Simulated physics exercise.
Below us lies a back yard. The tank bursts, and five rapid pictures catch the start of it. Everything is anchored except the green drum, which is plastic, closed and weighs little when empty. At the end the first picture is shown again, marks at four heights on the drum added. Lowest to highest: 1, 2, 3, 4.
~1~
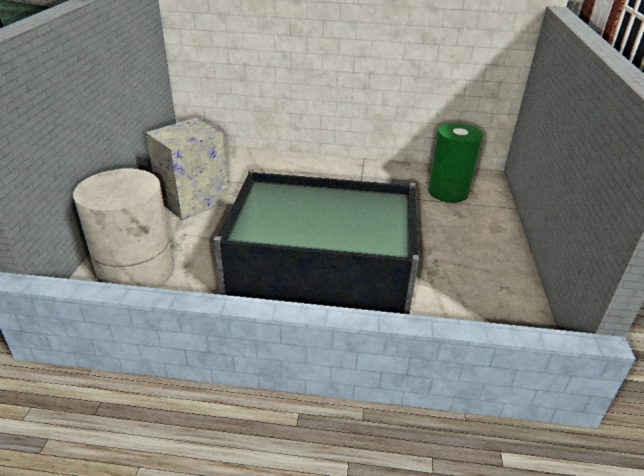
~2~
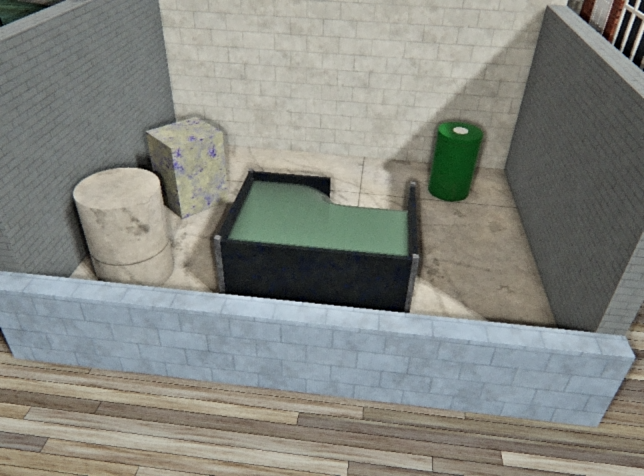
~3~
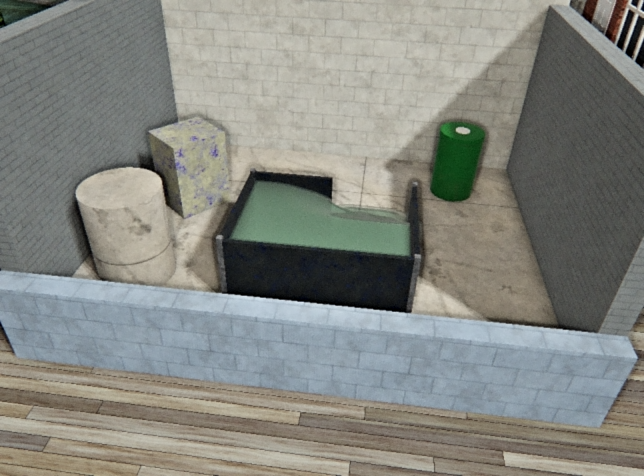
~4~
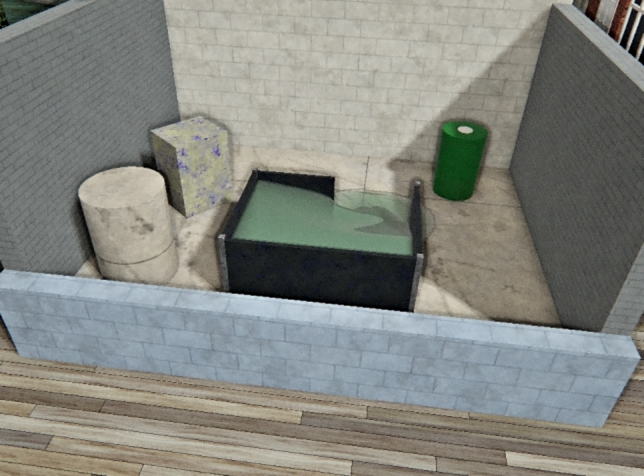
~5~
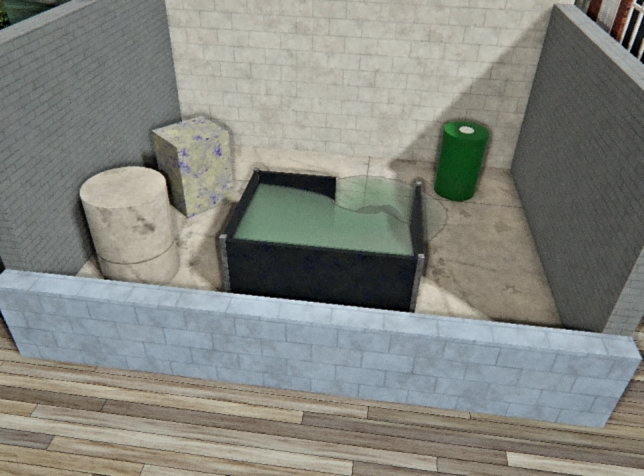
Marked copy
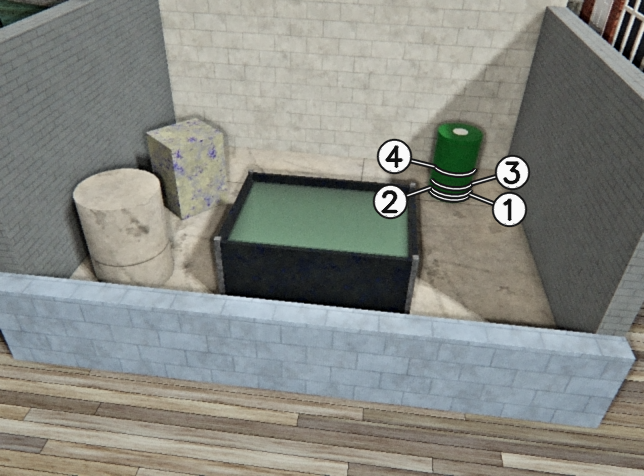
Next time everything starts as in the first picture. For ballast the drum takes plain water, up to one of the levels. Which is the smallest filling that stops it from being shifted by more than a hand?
Line 4 just does it.
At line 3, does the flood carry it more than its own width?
No, it does not.
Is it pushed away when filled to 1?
Yes, it does.
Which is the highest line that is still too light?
Line 3.
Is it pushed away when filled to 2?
Yes, it does.
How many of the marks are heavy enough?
One of them.
On the marked copy, 1 at (450, 199); 2 at (451, 196); 3 at (453, 188); 4 at (455, 175); from the bottom up 1, 2, 3, 4.
Choosing 1, it is pushed about 5 times its own width away.
Choosing 2, it is pushed about 5 times its own width away.
Choosing 3, it is pushed about half its own width away.
Choosing 4, it does not move.
